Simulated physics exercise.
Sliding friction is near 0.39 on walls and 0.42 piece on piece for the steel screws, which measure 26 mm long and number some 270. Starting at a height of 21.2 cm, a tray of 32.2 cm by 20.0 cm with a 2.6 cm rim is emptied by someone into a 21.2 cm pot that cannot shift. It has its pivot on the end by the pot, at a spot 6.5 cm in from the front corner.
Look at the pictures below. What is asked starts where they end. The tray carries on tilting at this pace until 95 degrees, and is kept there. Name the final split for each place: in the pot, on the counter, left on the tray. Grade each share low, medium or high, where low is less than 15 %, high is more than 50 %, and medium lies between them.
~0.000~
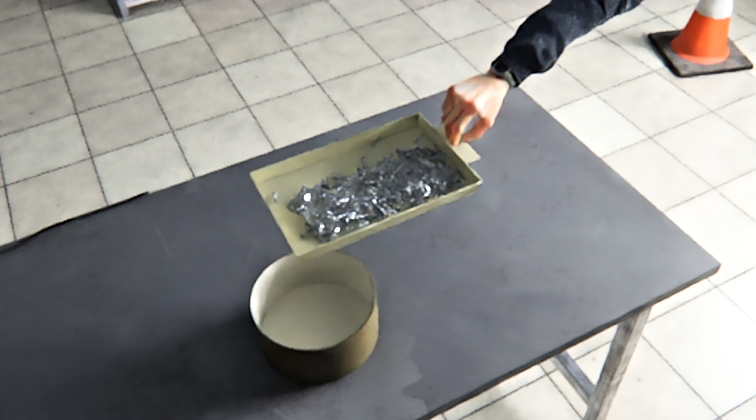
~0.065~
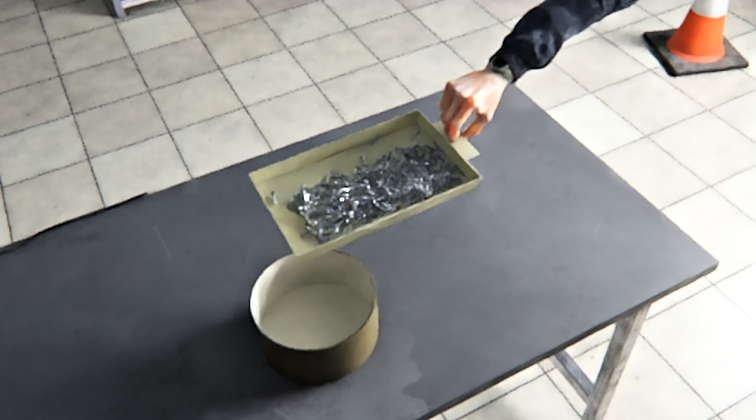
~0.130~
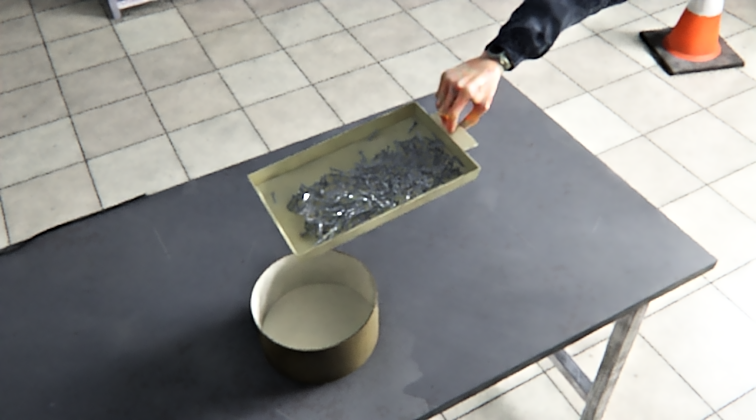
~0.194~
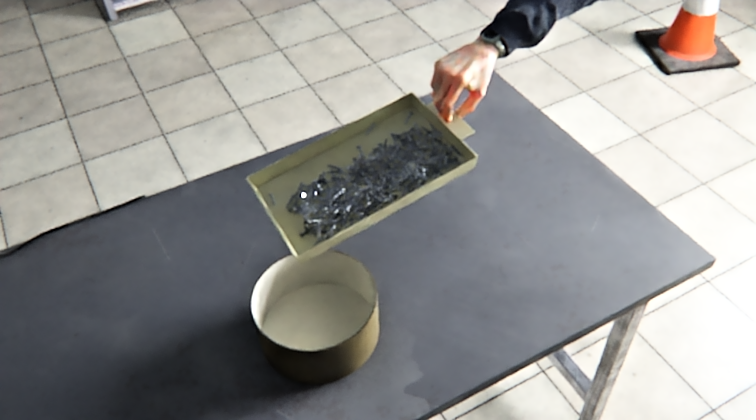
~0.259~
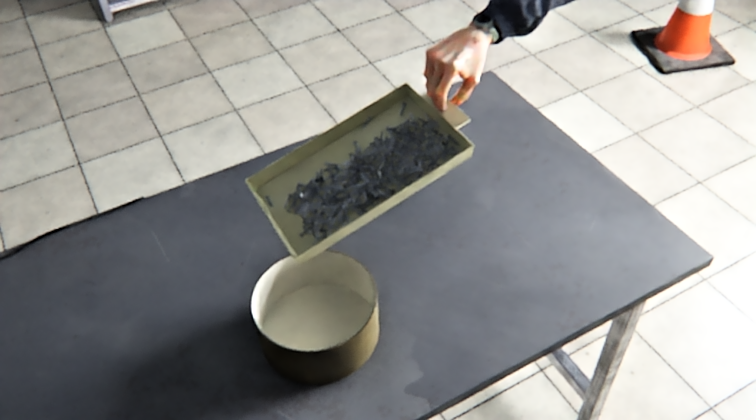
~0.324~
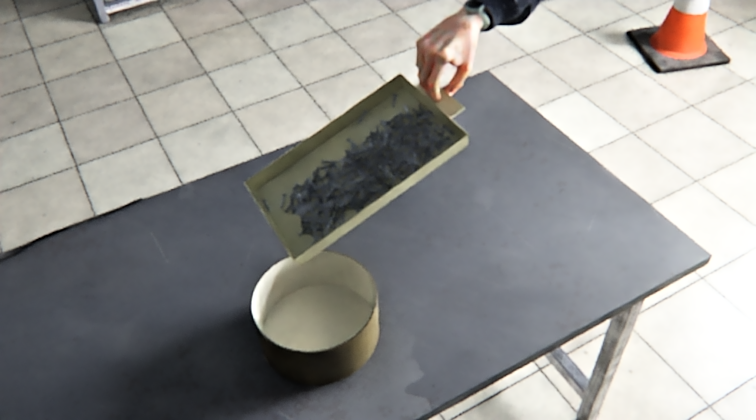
Shares - pot: Medium, counter: High, tray: Low.
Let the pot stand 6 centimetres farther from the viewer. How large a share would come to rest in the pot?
Expect something close to 70 per cent.
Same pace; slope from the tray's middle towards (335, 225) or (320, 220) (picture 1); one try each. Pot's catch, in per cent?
About 100 and 80 per cent.
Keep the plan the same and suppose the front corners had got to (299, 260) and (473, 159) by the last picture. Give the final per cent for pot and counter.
Pot: 100, counter: 0.
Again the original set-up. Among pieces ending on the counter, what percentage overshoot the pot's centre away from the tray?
Estimate: Roughly 100 per cent of the pieces.
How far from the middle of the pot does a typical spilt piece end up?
That comes to near 18 cm.
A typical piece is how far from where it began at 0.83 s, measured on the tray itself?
Displacement on the tray: Roughly 15 cm.
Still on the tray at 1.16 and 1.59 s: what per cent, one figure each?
55 then 5.
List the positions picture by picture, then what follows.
In the first frame, tray tilt 0 degrees, front corners at (299, 252) and (478, 180); middle of the pieces at (378, 189); pot at (313, 296).
In the second frame, tray tilt 1 degrees, front corners at (299, 252) and (477, 177); middle of the pieces at (377, 187).
In the third frame, tray tilt 5 degrees, front corners at (298, 253) and (476, 167), lowest corner left back; middle of the pieces at (376, 182).
In the fourth frame, tray tilt 10 degrees, front corners at (297, 254) and (473, 156), lowest corner left back; middle of the pieces at (374, 177).
In the fifth frame, tray tilt 14 degrees, front corners at (296, 255) and (469, 145), lowest corner left back; middle of the pieces at (371, 172).
In the sixth frame, tray tilt 19 degrees, front corners at (295, 256) and (463, 135), lowest corner left back; middle of the pieces at (367, 168); pot at (314, 298). The tray's pace is about 70 degrees a second.
After 0.83 s, tilt 55 degrees; the tray holds 100 %, the pot 0 %.
After 1.16 s, tilt 79 degrees; the tray holds 55 %, the pot 5 %.
Then, at 1.59 s, tilt 95 degrees; the tray holds 5 %, the pot 30 %.
In the end, at 2.4 s, pot 30 %, counter 70 %, tray 0 %.
